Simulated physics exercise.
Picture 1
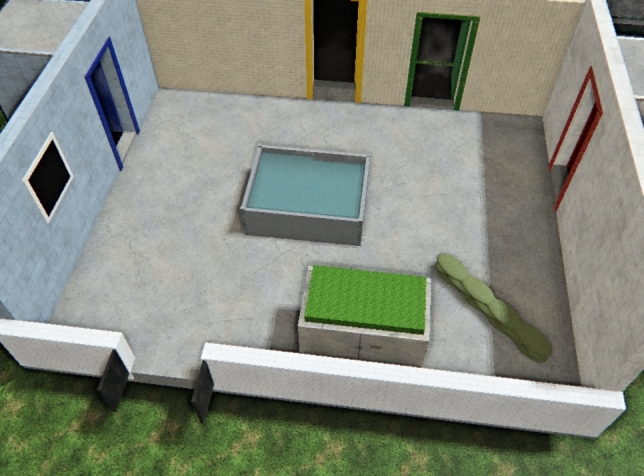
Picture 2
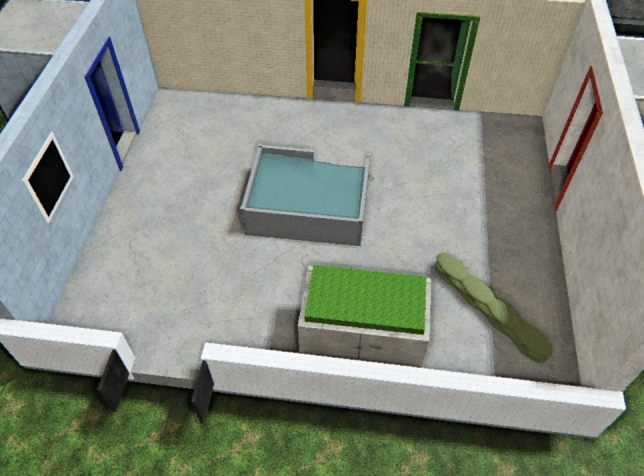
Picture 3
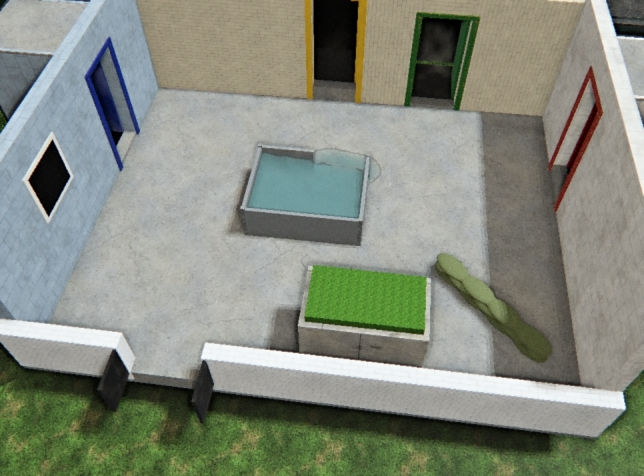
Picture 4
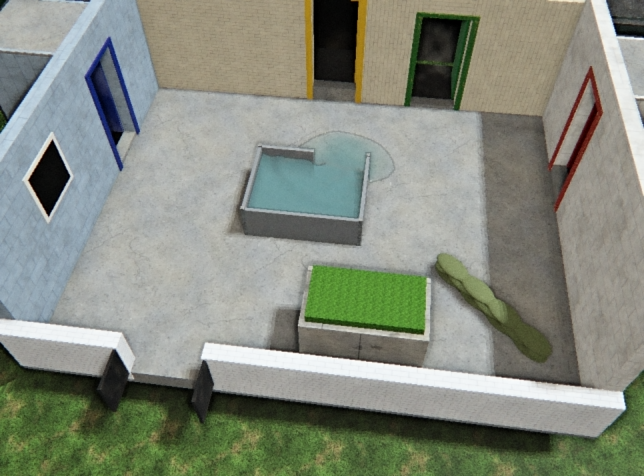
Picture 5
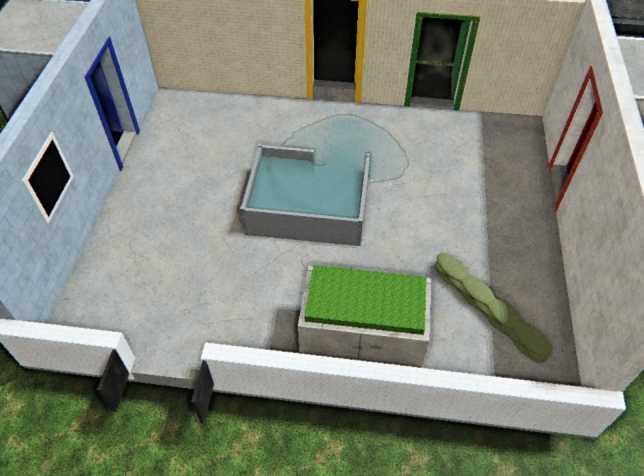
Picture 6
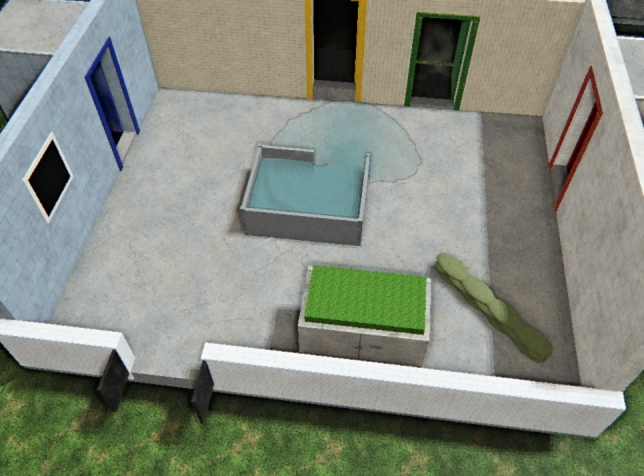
In a walled back court with blue, yellow, green and red doorways, a tank of still water sits near a grass-topped block. A gap opens in the tank's far wall, and water pours out through it, spreading across the pale paving in a widening, rounded sheet toward the back wall.
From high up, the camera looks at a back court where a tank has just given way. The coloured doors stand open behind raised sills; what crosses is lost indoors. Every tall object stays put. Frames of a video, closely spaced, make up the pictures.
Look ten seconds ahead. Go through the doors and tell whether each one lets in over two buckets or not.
In order: The red door doesn't get too much water coming through. The blue door doesn't get too much water coming through. The yellow door doesn't get too much water coming through. The green door gets too much water coming through.
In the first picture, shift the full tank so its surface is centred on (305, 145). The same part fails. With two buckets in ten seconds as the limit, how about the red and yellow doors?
My reading: Red takes less; yellow takes more.
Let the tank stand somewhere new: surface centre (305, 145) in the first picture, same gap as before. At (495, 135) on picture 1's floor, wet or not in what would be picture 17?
Result for the spot: Waterlogged.
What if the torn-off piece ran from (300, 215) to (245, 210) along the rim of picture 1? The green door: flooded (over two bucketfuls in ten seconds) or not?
In short: The green door lets less in.
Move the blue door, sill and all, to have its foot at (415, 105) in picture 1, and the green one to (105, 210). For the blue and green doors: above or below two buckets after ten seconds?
As I see it, the blue door crosses the line and the green door does not reach it.
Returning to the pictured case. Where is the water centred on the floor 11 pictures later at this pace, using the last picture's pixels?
Close to pixel (334, 165).
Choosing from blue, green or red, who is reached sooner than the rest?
That would be the one in green.
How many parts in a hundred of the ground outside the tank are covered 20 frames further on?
Roughly 30 per cent.
A moment on, water covers 15 % of the floor; the red door not reached, the blue door not reached, the yellow door wet at the sill, nothing in, the green door wet at the sill, nothing in.
Next, water covers 20 % of the floor; the red door not reached, the blue door not reached, the yellow door wet at the sill, nothing in, the green door over two buckets in.
Then, water covers 30 % of the floor; the red door wet at the sill, nothing in, the blue door wet at the sill, nothing in, the yellow door wet at the sill, nothing in, the green door over two buckets in.
Later, water covers 55 % of the floor; the red door wet at the sill, nothing in, the blue door wet at the sill, nothing in, the yellow door wet at the sill, nothing in, the green door over two buckets in.
In the end, water covers 75 % of the floor; the red door wet at the sill, nothing in, the blue door wet at the sill, nothing in, the yellow door wet at the sill, nothing in, the green door over two buckets in.
